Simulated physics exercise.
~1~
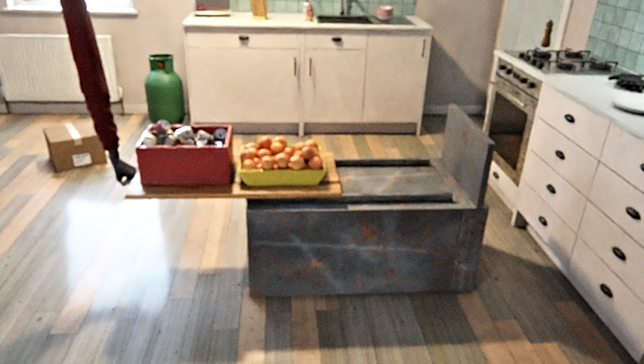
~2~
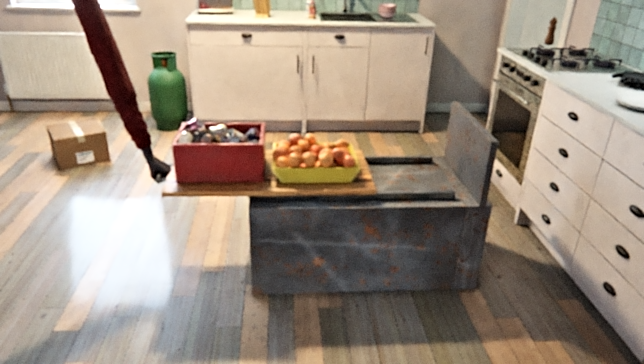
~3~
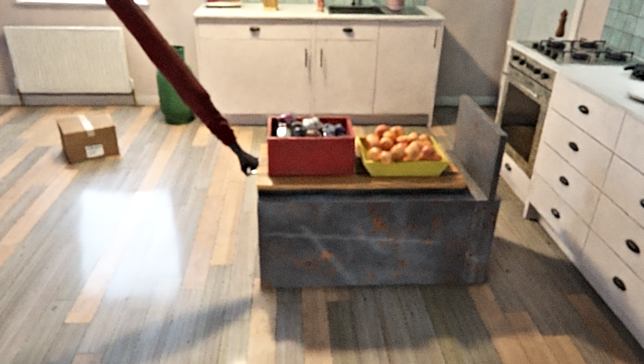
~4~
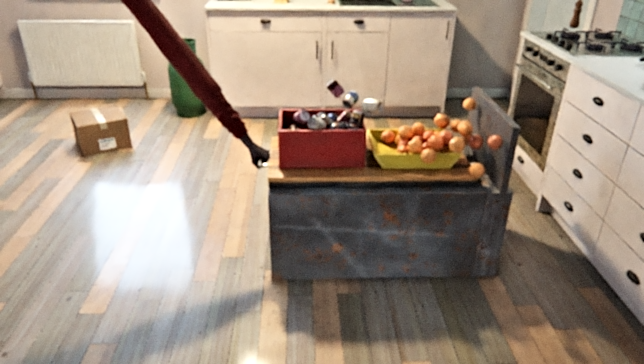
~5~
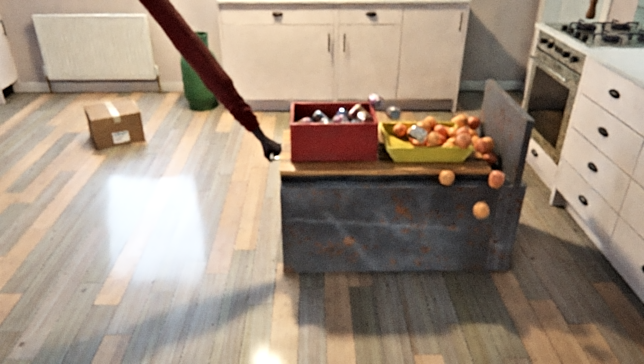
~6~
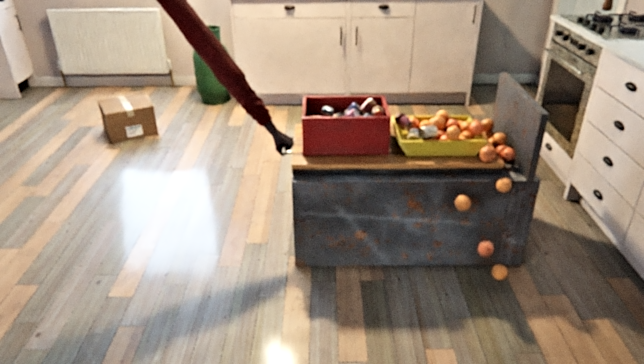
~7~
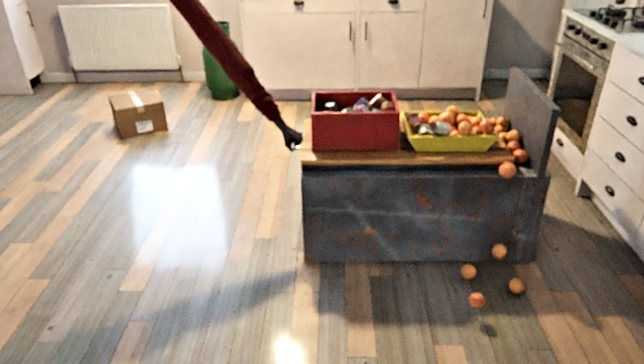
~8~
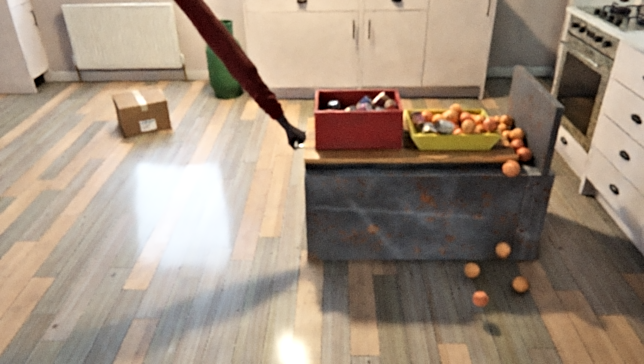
A dark red arm shoves the loaded shelf shut, and several oranges spill onto the floor.
